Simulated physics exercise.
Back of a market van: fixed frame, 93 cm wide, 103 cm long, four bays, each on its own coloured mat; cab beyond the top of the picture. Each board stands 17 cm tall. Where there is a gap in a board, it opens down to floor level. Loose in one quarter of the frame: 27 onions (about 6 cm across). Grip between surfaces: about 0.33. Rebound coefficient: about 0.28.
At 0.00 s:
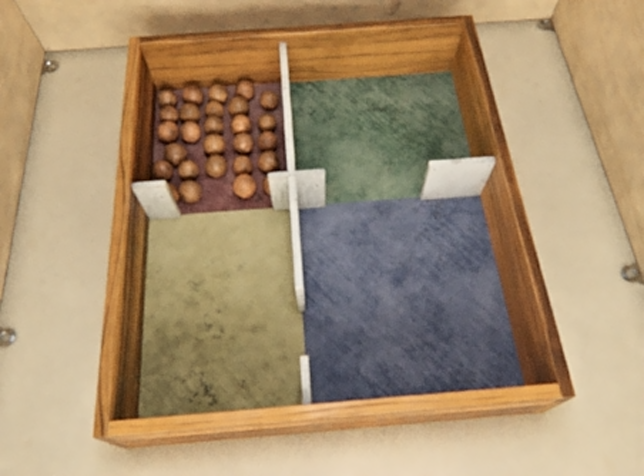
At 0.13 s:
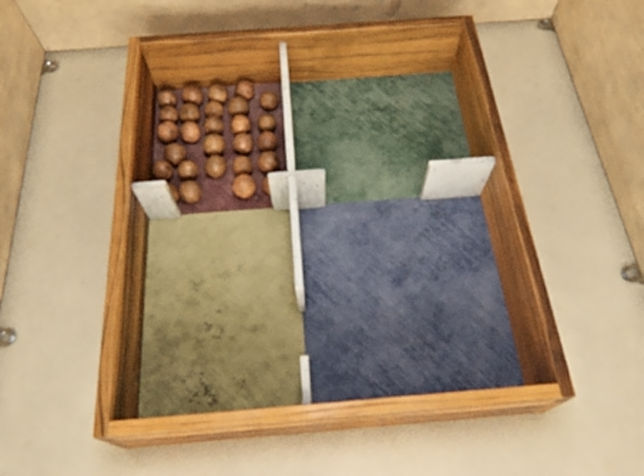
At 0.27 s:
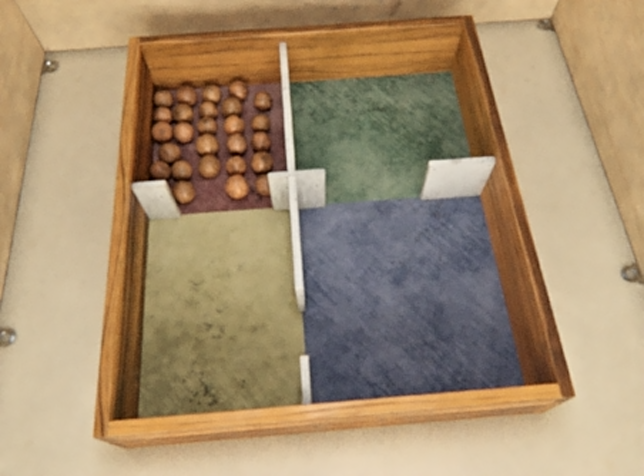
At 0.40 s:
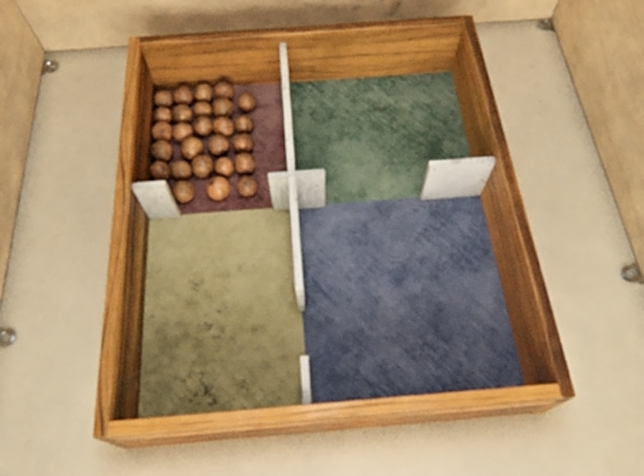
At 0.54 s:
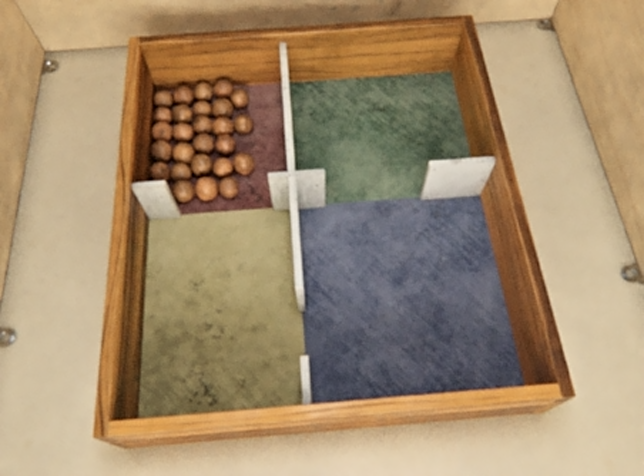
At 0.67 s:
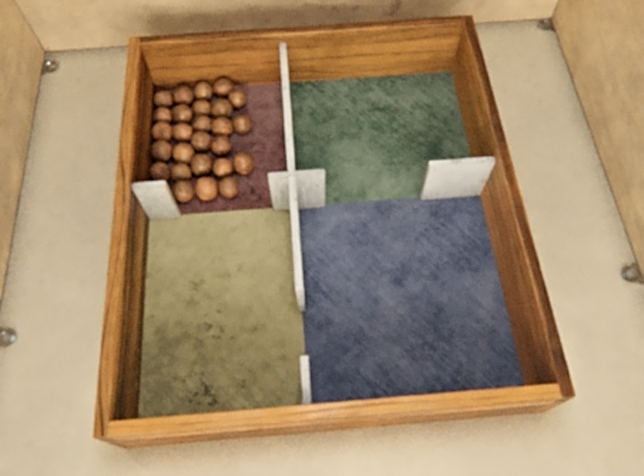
A cluster of round brown onions shifted left across the red mat in the upper-left bay, bunching against the wooden side, then barely moved, while the green, yellow and blue bays stayed empty.
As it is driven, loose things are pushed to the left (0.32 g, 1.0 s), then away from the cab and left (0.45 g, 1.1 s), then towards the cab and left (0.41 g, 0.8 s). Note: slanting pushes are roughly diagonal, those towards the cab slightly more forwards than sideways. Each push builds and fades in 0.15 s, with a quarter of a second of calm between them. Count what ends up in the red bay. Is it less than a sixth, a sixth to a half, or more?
I'd say greater than half of the onions come to rest in the red bay.
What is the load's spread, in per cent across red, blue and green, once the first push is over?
You'd see red holding 100, blue holding 0 and green holding 0 per cent.
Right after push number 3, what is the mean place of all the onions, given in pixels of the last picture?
About (177, 182).
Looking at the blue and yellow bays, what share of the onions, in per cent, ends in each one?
Final split, approximately: Blue 0 in a hundred, yellow 40 in a hundred.
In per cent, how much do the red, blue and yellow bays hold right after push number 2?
In per cent: Red 50, blue 0 and yellow 50.
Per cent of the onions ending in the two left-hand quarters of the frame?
Share: About 100 in a hundred.
After push 1 (1.24 s), 27 in the red bay.
After push 2 (2.59 s), 14 in the red bay and 13 in the yellow bay.
After push 3 (3.64 s), 16 in the red bay and 11 in the yellow bay.
Final count (at 4.00 s), 16 in the red bay and 11 in the yellow bay. Asked share, 16 of 27, 59 per cent.
